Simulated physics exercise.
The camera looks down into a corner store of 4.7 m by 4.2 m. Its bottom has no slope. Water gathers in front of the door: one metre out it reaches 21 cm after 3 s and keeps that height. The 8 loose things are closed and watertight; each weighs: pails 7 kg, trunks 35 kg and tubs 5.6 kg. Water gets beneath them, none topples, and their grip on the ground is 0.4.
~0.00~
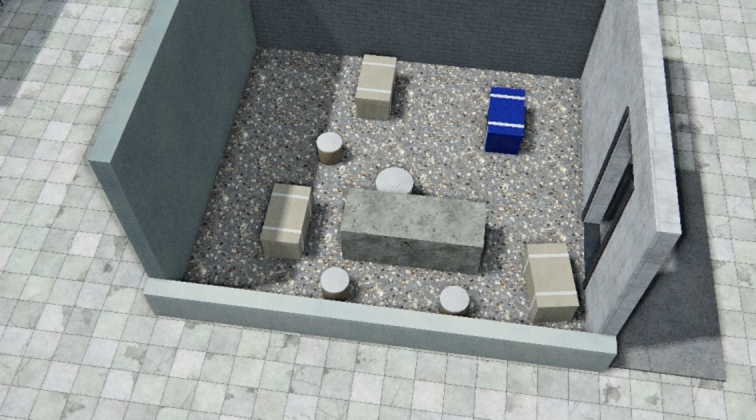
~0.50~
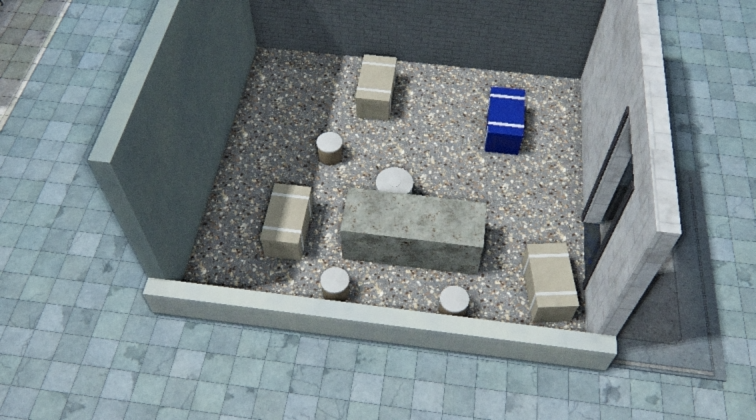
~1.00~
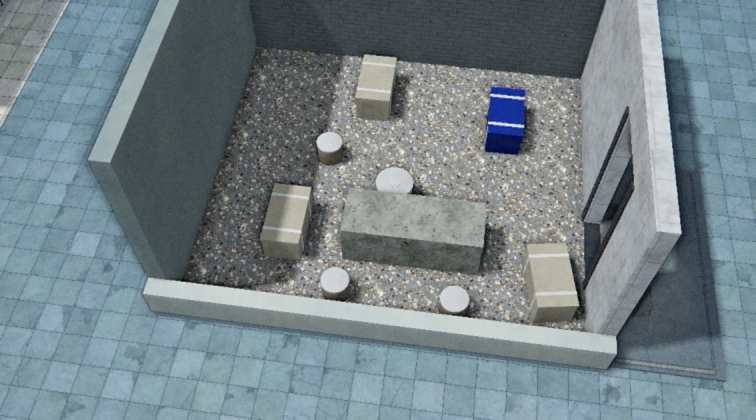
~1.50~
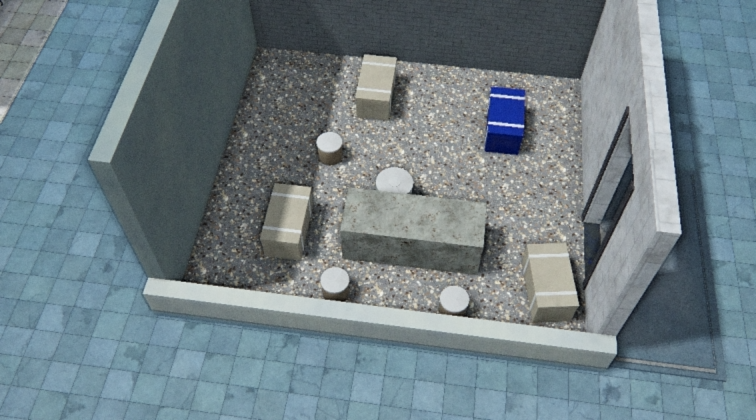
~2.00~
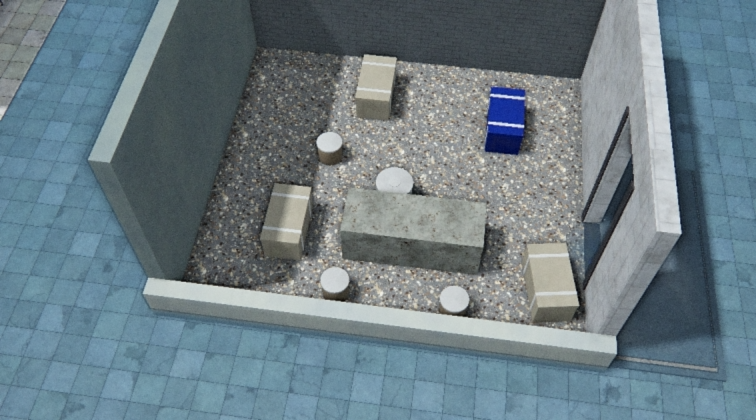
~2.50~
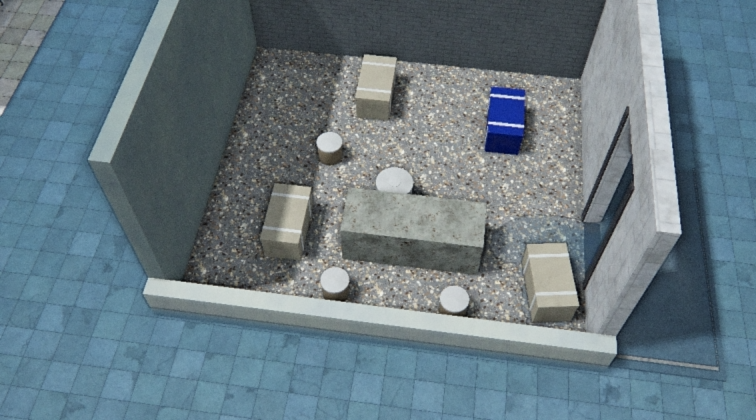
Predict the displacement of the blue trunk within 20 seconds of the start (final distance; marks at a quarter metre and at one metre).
Blue trunk holds its place.
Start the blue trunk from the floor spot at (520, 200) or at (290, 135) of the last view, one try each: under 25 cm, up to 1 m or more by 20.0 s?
In turn: It slides a little; it ends far away.
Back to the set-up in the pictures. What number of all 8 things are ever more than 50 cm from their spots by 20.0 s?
That makes 7.
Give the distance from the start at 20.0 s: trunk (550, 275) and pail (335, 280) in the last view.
In that order: 200 cm, 120 cm.
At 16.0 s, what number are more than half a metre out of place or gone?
By then 3.
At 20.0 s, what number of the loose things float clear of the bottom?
7 of them.
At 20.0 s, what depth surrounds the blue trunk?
About 9 cm.
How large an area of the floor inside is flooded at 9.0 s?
Roughly 16 m2.
After 4.0 s the blue trunk is near (507, 111), 0.0 m from its start, aground; 0 afloat.
After 9.0 s the blue trunk is near (507, 111), 0.0 m from its start, aground; 1 afloat.
After 16.0 s the blue trunk is near (507, 111), 0.0 m from its start, aground; 6 afloat.
After 20.0 s the blue trunk is near (515, 116), 0.1 m from its start, aground; 7 afloat.
